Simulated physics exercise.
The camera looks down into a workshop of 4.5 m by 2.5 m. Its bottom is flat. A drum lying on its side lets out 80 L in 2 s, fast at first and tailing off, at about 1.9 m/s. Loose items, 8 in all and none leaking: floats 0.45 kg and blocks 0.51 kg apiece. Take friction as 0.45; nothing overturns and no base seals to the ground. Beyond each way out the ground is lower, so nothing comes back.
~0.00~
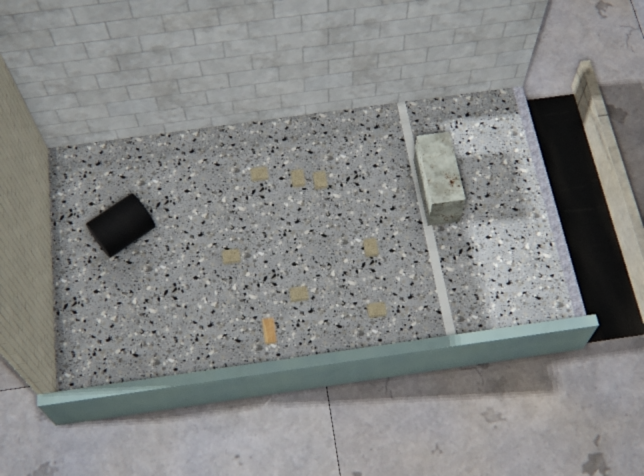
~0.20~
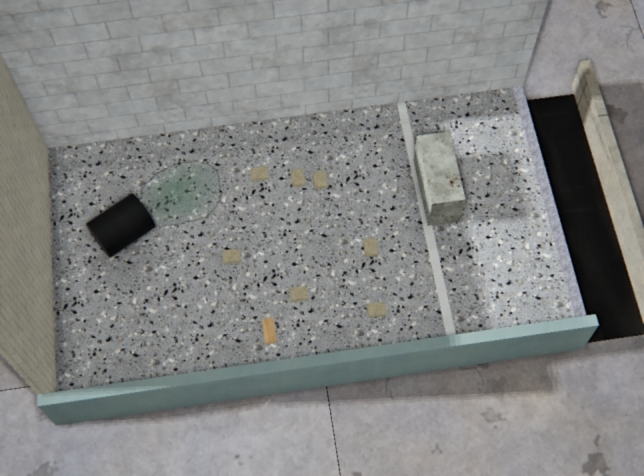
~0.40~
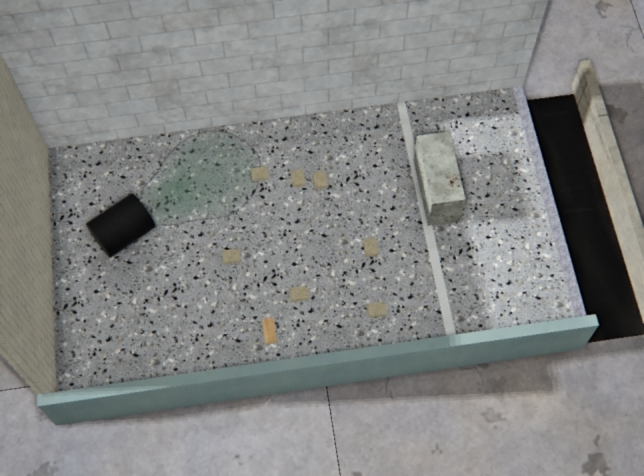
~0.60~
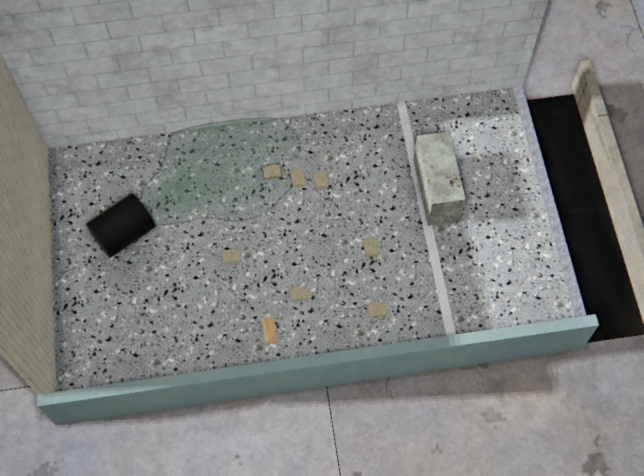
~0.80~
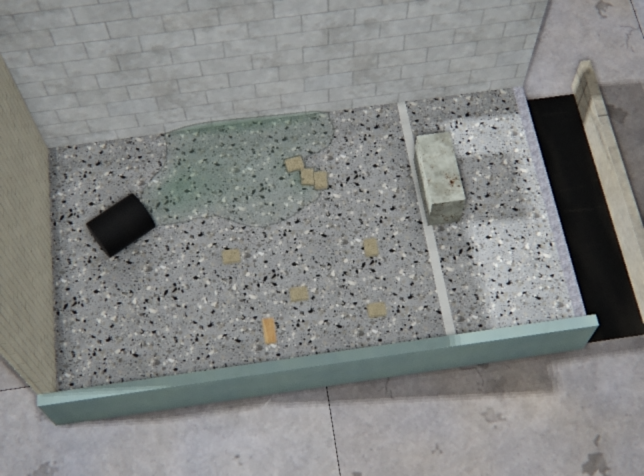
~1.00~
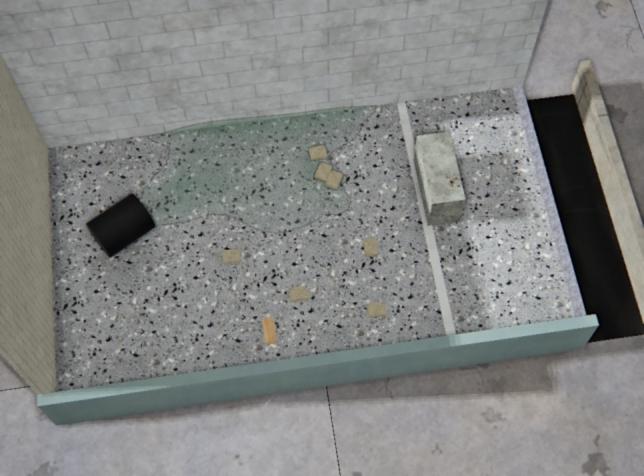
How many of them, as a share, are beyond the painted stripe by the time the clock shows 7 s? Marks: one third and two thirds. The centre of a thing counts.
Share: Less than a third.
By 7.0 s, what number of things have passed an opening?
By then 1.
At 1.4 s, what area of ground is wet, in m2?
About 2.5 m2.
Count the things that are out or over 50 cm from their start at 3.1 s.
I count 3.
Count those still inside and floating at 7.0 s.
0 of them.
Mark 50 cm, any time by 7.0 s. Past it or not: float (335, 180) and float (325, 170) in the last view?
In that order: Over, past it.
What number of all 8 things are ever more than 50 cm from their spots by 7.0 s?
I count 3.
After 1.4 s 0 of 8 are over the mark; 1 afloat.
After 3.1 s 1 of 8 are over the mark; 1 afloat.
After 4.9 s 1 of 8 are over the mark; 0 afloat.
After 7.0 s 1 of 8 are over the mark; 0 afloat.
